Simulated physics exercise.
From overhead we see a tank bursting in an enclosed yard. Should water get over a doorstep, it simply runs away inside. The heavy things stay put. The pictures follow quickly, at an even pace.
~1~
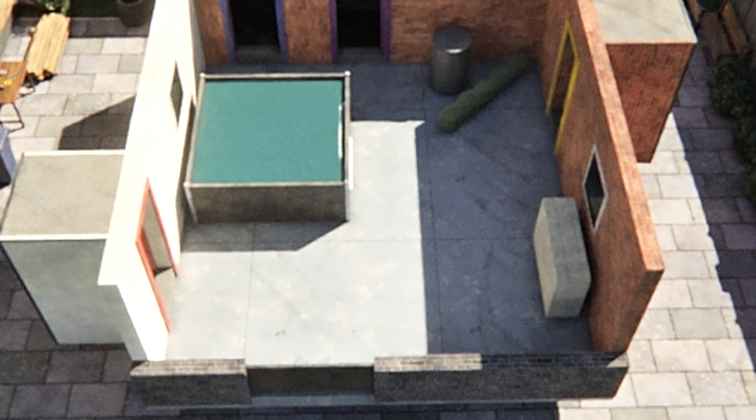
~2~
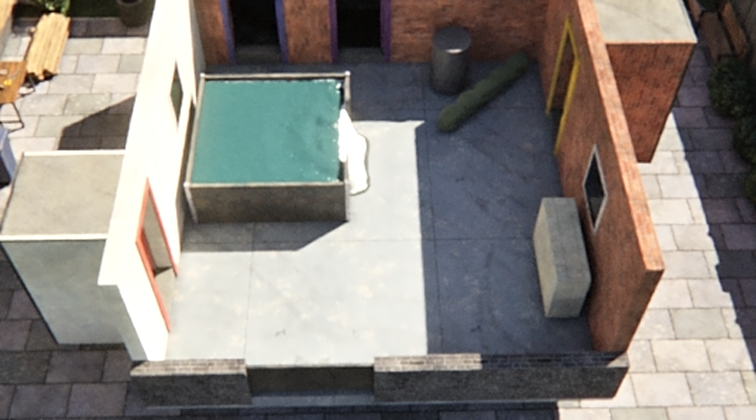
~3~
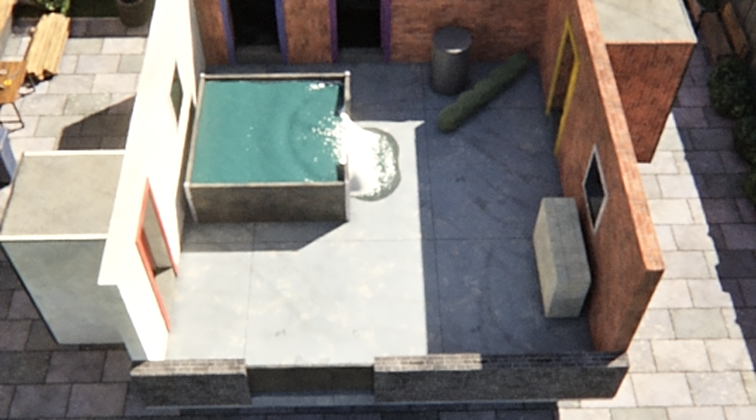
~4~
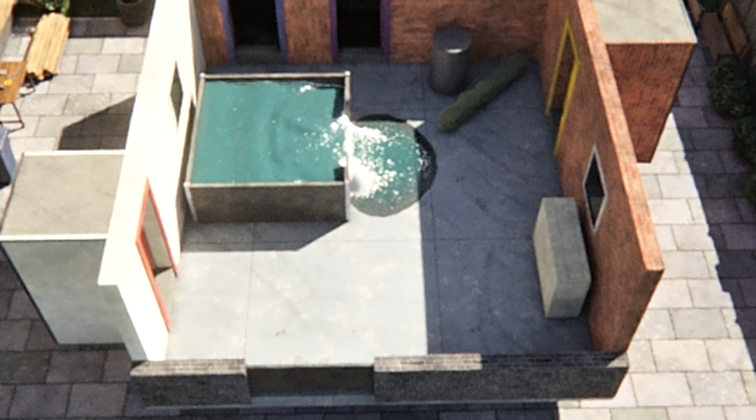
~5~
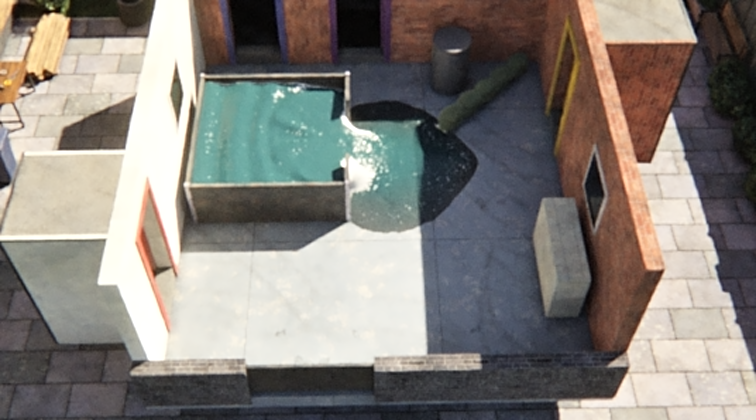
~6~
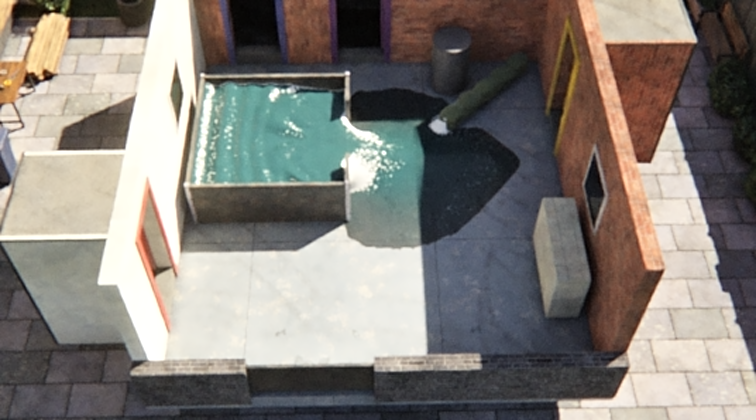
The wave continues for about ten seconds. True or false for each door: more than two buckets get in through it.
The purple door: False; the red door: False; the yellow door: True; the blue door: False.
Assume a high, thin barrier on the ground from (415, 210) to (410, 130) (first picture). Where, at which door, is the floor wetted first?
It's the purple one, I'd say.
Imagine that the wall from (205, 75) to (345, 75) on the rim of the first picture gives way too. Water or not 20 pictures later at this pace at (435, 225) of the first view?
At that place: Under water.
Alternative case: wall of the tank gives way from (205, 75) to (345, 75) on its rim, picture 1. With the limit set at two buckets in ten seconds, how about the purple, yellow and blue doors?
Result - purple: Past the mark; yellow: Short of the mark; blue: Past the mark.
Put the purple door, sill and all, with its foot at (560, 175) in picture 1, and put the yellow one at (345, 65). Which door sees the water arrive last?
Answer: The door marked red.
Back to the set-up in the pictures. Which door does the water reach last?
My answer: The red-painted one.
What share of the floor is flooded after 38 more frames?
That works out at 85 %.
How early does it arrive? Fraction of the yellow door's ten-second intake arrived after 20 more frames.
Something like 85 in a hundred.
A moment on, water covers 35 % of the floor; the purple door wet at the sill, nothing in, the red door not reached, the yellow door over two buckets in, the blue door not reached.
Next, water covers 45 % of the floor; the purple door wet at the sill, nothing in, the red door not reached, the yellow door far over two buckets in, the blue door not reached.
Then, water covers 55 % of the floor; the purple door wet at the sill, nothing in, the red door not reached, the yellow door far over two buckets in, the blue door not reached.
Later, water covers 85 % of the floor; the purple door wet at the sill, nothing in, the red door wet at the sill, nothing in, the yellow door far over two buckets in, the blue door wet at the sill, nothing in.
In the end, water covers 95 % of the floor; the purple door wet at the sill, nothing in, the red door wet at the sill, nothing in, the yellow door far over two buckets in, the blue door wet at the sill, nothing in.
